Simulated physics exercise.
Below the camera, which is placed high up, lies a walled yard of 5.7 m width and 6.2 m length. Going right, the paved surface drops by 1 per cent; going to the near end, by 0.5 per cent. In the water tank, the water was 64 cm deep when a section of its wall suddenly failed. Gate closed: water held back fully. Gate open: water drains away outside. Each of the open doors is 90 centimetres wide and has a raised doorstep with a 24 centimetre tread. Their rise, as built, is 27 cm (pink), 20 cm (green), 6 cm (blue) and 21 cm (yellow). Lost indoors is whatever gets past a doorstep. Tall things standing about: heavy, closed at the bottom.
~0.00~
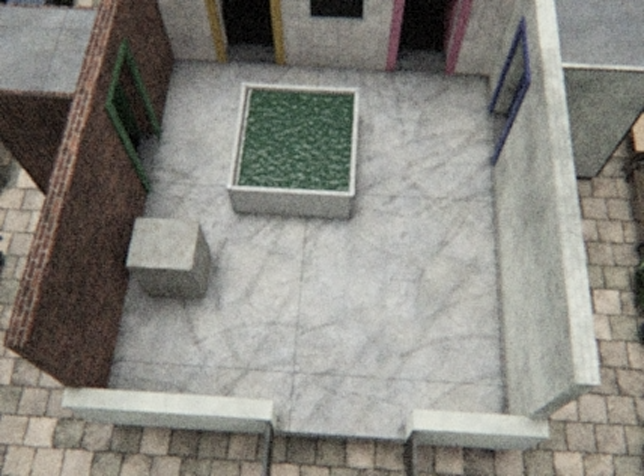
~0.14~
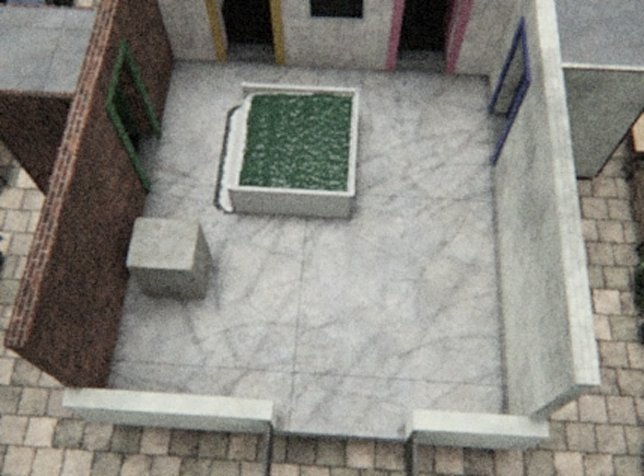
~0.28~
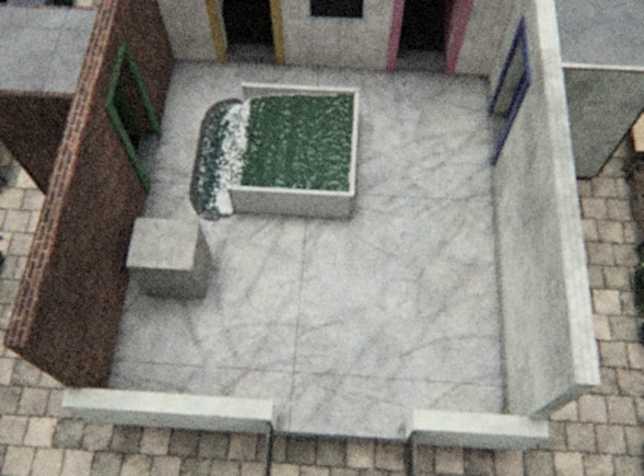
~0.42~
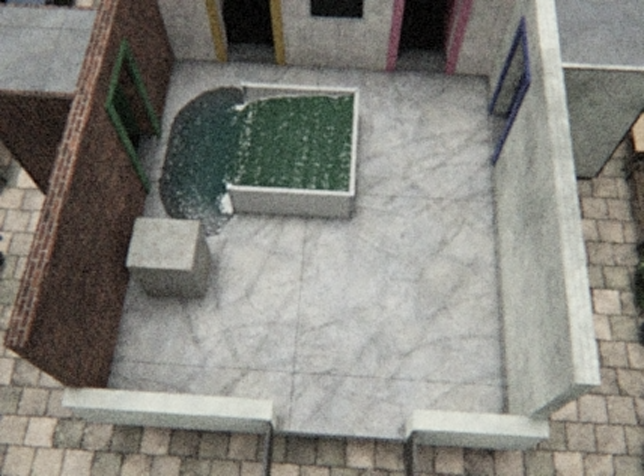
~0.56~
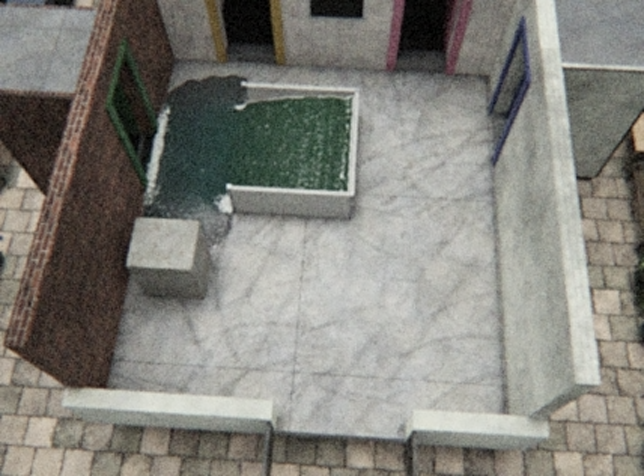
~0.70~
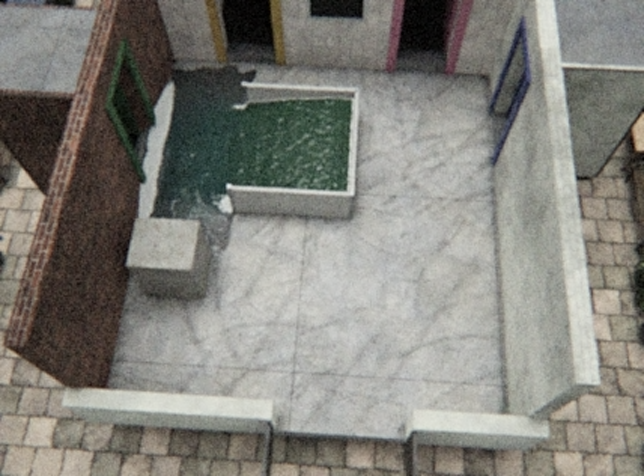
At first, a raised tank of green water sits still in a walled yard beside a pale block. Then its left side opens and water pours out leftward, spreading across the floor in a widening dark pool with a foamy edge. It reaches the brick wall by the green-framed opening, while the tank's level lowers.
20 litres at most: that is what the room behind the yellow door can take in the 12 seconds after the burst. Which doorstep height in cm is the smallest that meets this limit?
A height of roughly 10.5 cm.
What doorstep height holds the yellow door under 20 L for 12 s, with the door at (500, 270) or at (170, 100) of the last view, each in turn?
About 7.5 cm, then about 25 cm.
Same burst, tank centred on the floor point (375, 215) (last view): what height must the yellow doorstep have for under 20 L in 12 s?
A height near 12.0 cm.
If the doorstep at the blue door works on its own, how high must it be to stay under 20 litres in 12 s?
The blue one would have to be about 10.5 cm high.
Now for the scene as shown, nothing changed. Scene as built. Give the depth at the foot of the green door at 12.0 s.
About 5.0 cm.
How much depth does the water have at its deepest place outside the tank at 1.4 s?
Around 45 centimetres.
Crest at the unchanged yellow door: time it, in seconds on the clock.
At roughly 3.0 s.
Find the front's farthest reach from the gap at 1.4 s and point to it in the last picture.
Pixel close to (118, 339).
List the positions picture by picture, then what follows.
In the first picture, the water tank at (296, 140) is whole and still, 64 cm deep; the yellow door at (246, 22) is dry.
In the second picture, the front is at (220, 204), 0.3 m from the gap at (242, 151); 0.5 m2 of floor is wet, 64 cm left at the back.
In the third picture, the front is at (195, 196), 0.7 m from the gap at (243, 152); 1.4 m2 of floor is wet, 64 cm left at the back.
In the fourth picture, water pours out at (243, 153) and has run 1.2 m, to (164, 185); about 10 cm deep outside, 63 cm at the back.
In the fifth picture, water pours out at (243, 154) and has run 1.5 m, to (143, 177); about 9 cm deep outside, 55 cm at the back.
In the sixth picture, the front is at (137, 155), 1.7 m from the gap at (243, 154); 4.8 m2 of floor is wet, 55 cm left at the back; 0.5 m in a straight line remain to the yellow door at (246, 22).
After 1.4 s water covers 20 % of the floor, deepest (45 cm) near (175, 61); 2 cm at the yellow door, 0 litres in over its 21 cm doorstep.
After 3.0 s water covers 45 % of the floor, deepest (26 cm) near (175, 61); 16 cm at the yellow door, 0 litres in over its 21 cm doorstep.
After 12.0 s water covers 95 % of the floor, deepest (8 cm) near (490, 426); 5 cm at the yellow door, 0 litres in over its 21 cm doorstep.
At the yellow door as built, the water arrived by 1.3 s and peaked near 16 cm at 3.0 s.
Run again over the same 12 s with other heights there, 31 litres in over 9 cm, 13 litres over 12 cm. The limit of 20 litres is kept from about 10.5 cm up.
